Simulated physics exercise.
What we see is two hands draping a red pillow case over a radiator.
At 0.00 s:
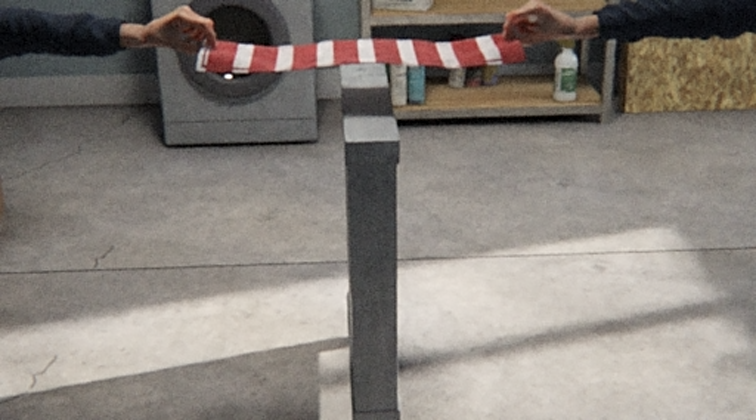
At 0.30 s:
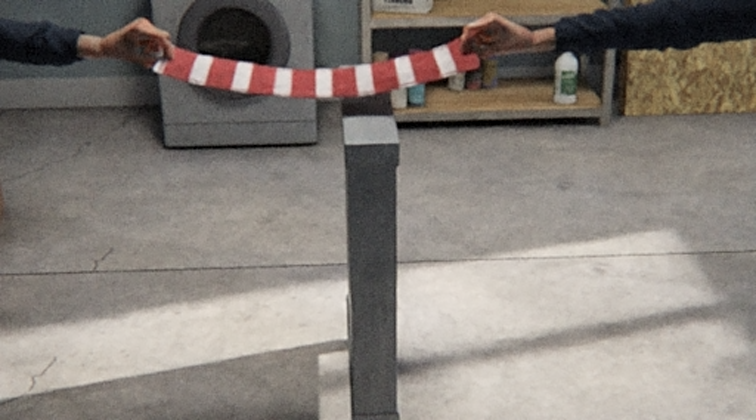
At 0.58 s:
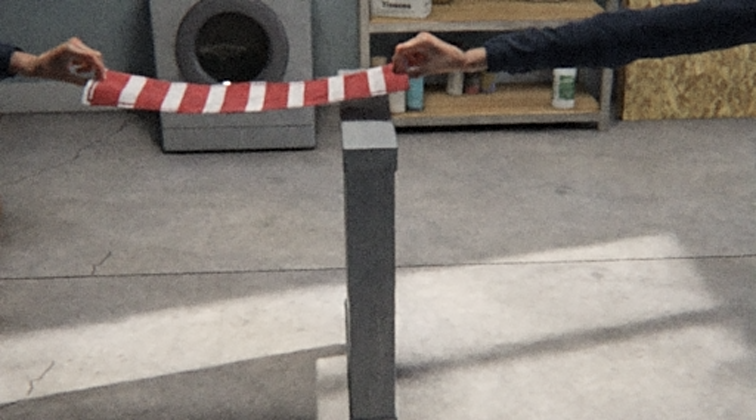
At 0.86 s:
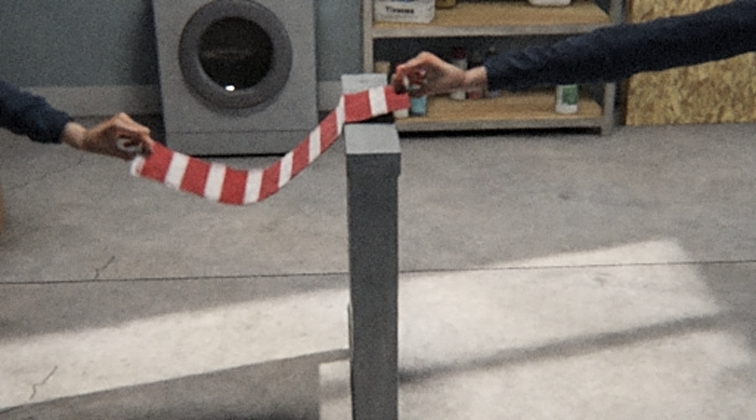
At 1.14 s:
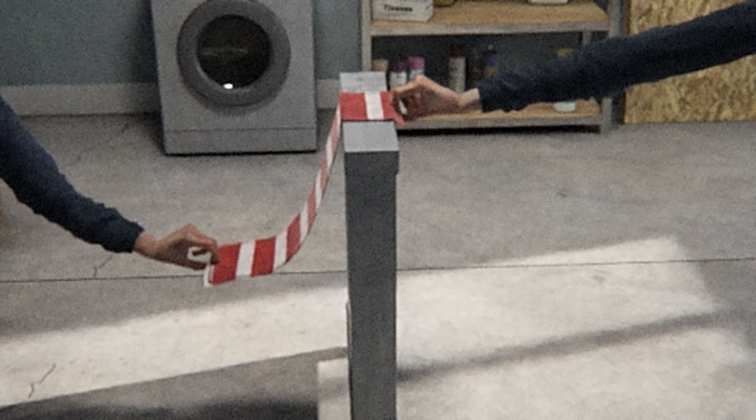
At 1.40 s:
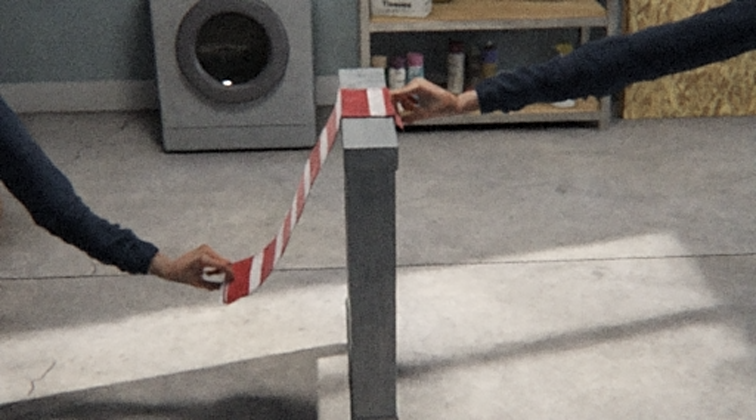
A red-and-white striped cloth, held at its ends by two dark-sleeved hands, shifts left above a narrow grey upright fixture in a concrete-floored laundry room, seen from slightly above by a still camera. A grey front-loading washer stands behind at left, with wooden shelves of bottles at centre right. The right hand settles its end on the fixture's top while the left hand lowers the other, then draws it slightly right.
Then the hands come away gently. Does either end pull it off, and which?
In the end the red pillow case slips off to the left.
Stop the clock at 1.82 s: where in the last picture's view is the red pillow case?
At about (321, 339).
After 1.60 s, pillow case sliding left.
After 1.82 s, pillow case clear of the top and falling near (321, 338).
After 2.02 s, pillow case in a heap on the floor near (324, 395).
In the end, pillow case in a heap on the floor near (323, 396). The red pillow case falls on the left side.
